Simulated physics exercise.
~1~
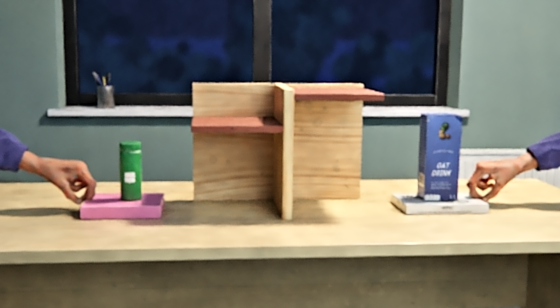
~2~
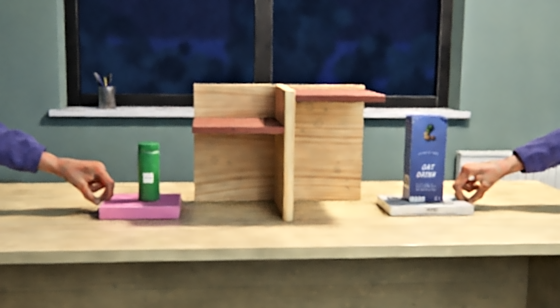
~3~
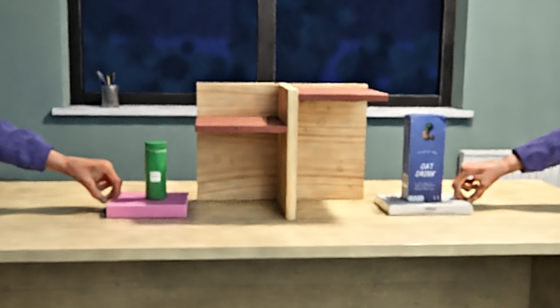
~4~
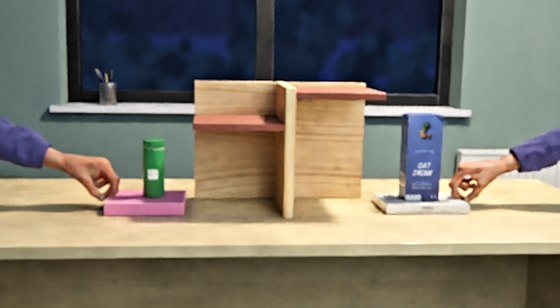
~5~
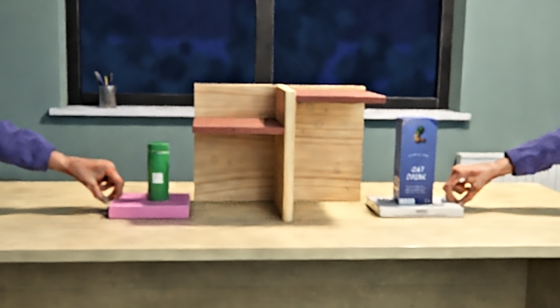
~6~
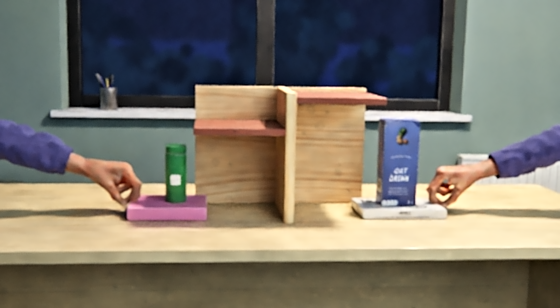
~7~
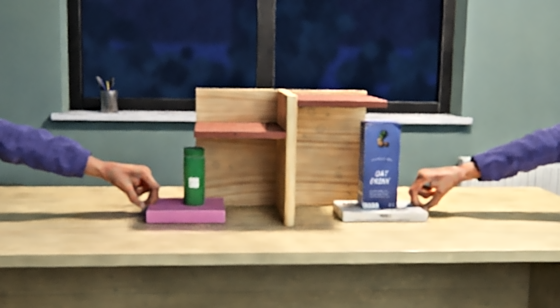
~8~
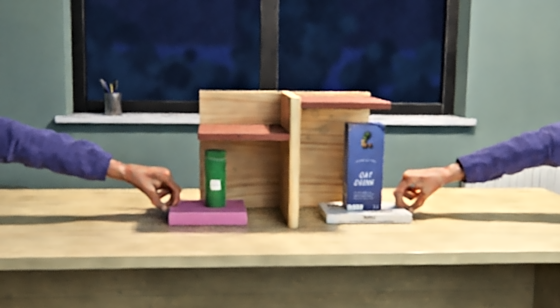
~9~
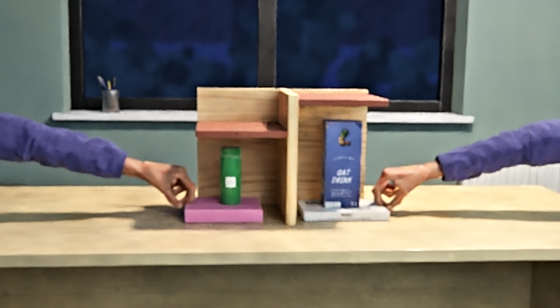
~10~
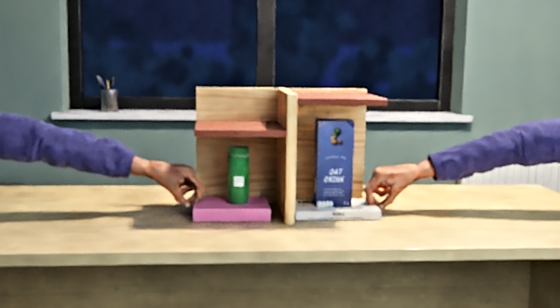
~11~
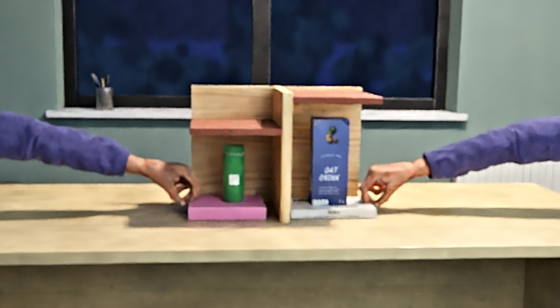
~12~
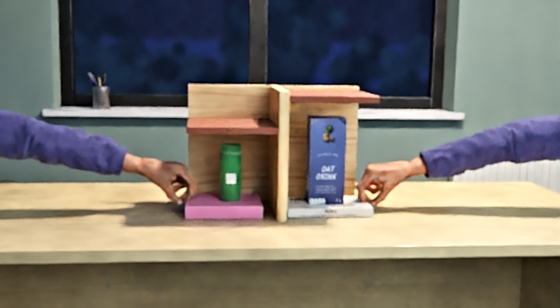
Two hands in purple sleeves reach in from either side of a pale wooden table, seen from the front with a dark window behind. Between them stands a wooden rack with a reddish shelf on each side, the right one higher. The left hand pushes a pink tray carrying an upright green container, while the right pushes a white packet bearing a tall blue carton. After a brief pause, both loads slide steadily inward. The container and carton pass beneath their shelves untouched, and finally stand upright near the central divider, hands still beside them.
